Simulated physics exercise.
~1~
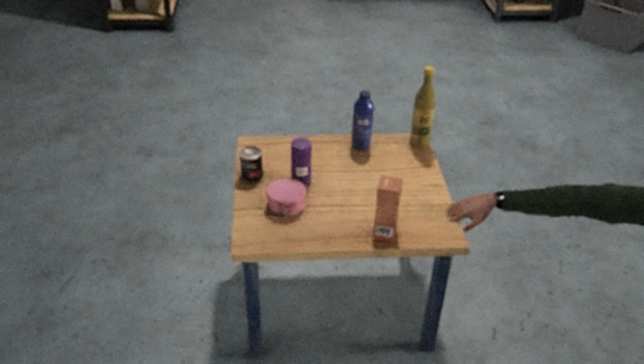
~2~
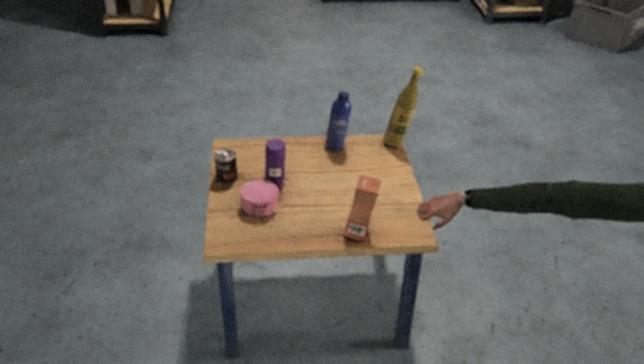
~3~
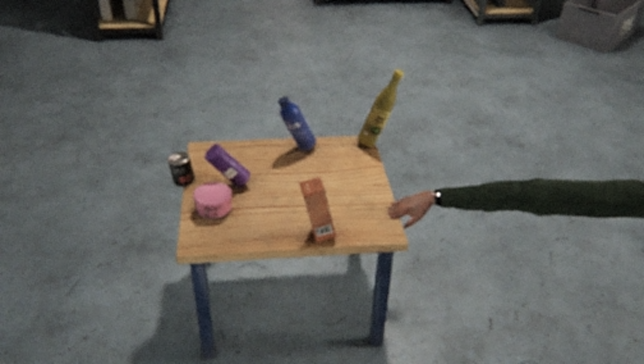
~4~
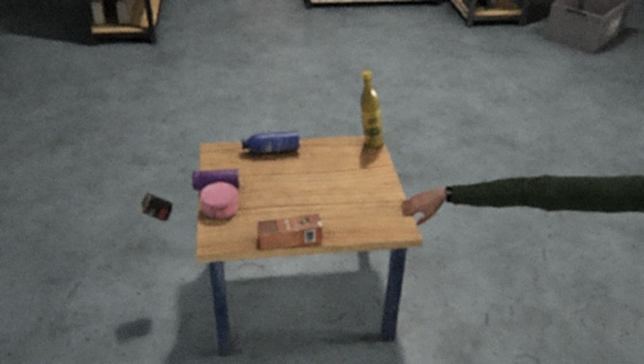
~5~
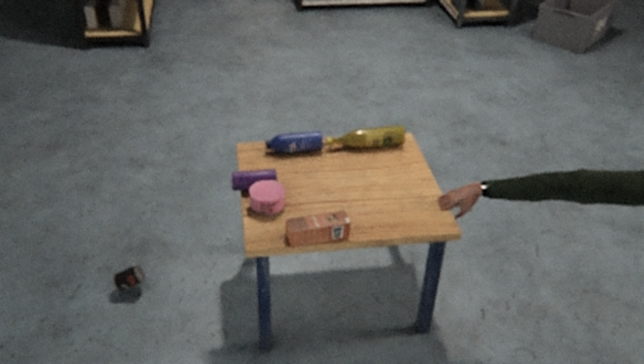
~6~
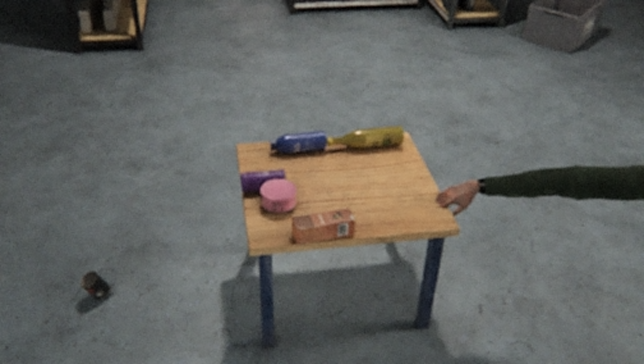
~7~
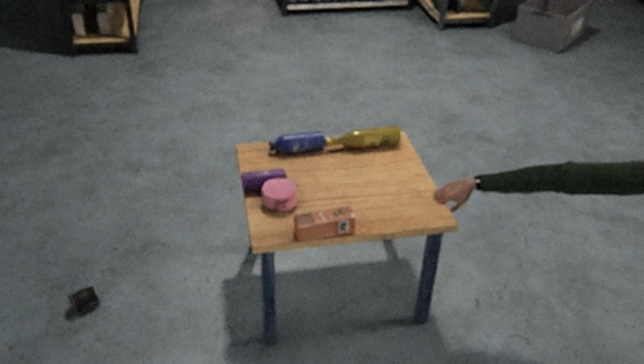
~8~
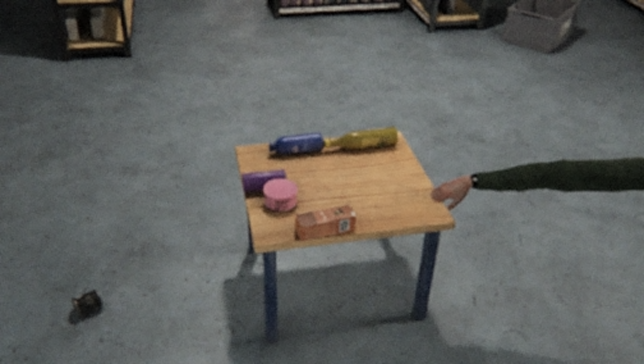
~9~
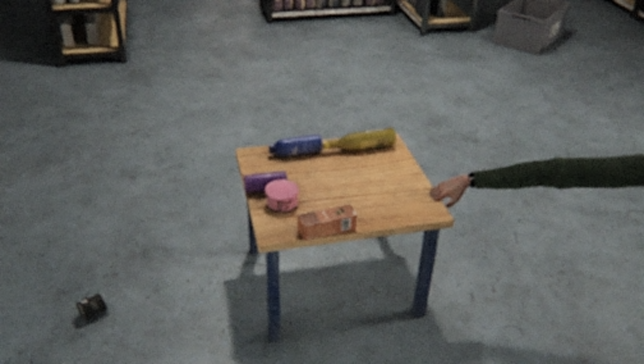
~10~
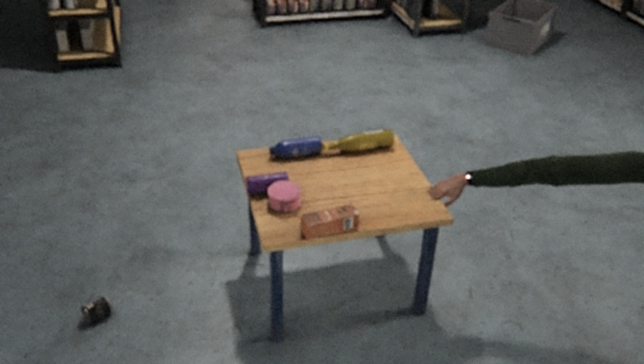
A hand at the edge of a small table jerked it left and then back right, toppling the blue bottle, purple jar, orange carton and finally the yellow bottle, while the black tin fell to the floor and the pink tub stayed on the tabletop.
